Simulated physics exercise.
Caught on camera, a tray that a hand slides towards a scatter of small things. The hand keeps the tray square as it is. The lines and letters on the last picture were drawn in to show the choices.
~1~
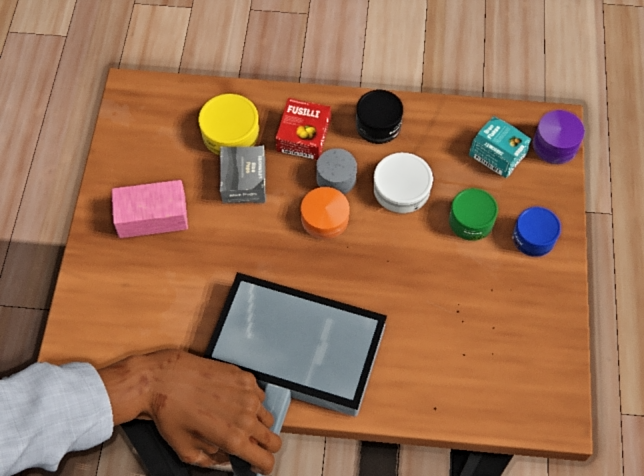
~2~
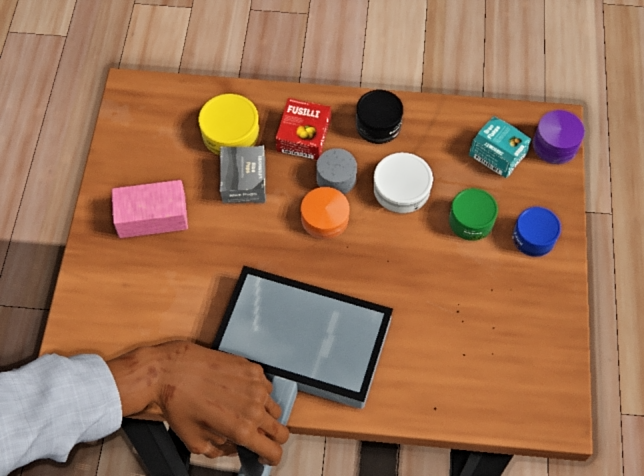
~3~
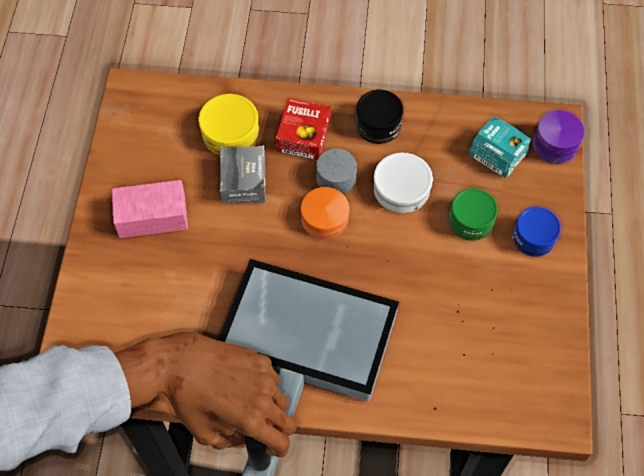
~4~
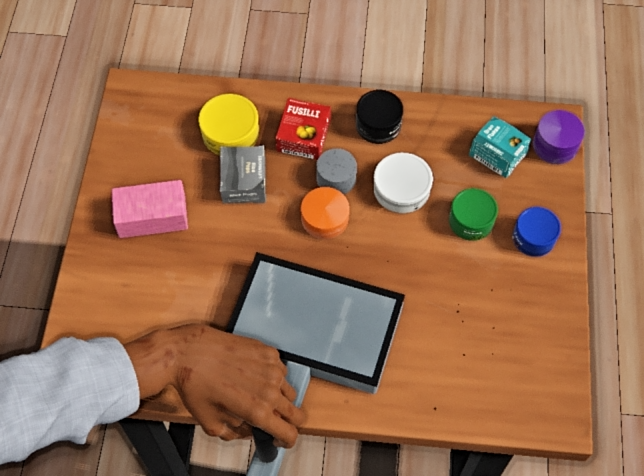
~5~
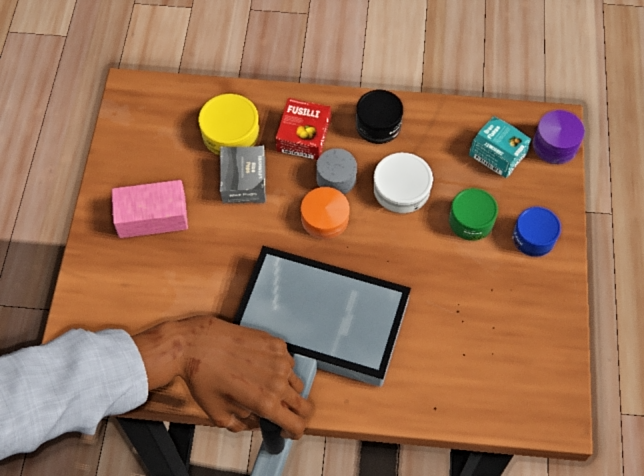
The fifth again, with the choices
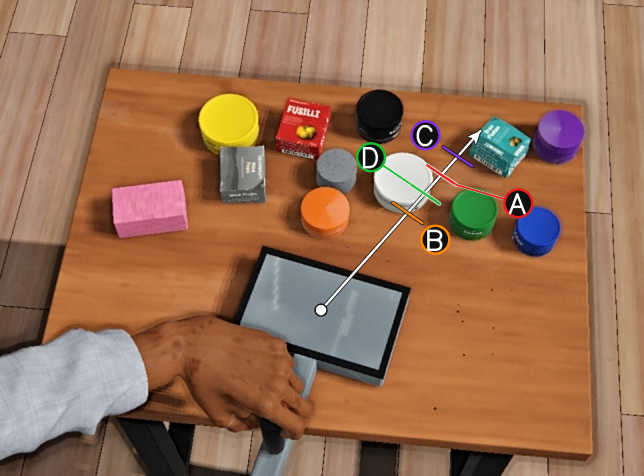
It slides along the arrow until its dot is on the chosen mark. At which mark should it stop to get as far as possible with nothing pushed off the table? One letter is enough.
It should halt at D.
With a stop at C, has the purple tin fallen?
By then, no.
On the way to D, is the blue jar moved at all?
No.
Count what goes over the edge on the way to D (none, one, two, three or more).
In all, none.
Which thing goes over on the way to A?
It is the black tub.
On the marked copy, A at (442, 175); B at (408, 213); C at (457, 156); D at (425, 194); the arrow from (321, 310) to (480, 131); the white dot at (321, 310).
With D. Early on, tray (359, 273); grey pot (339, 161); orange tin (333, 199).
Further on, tray (397, 231); black tub (387, 110); grey pot (348, 124).
At the end, tray (424, 201); black tub (396, 91); turquoise packet (506, 125); nothing has fallen.
As for the rest, A drops the black tub; B is safe but short; C drops the black tub and turquoise packet.
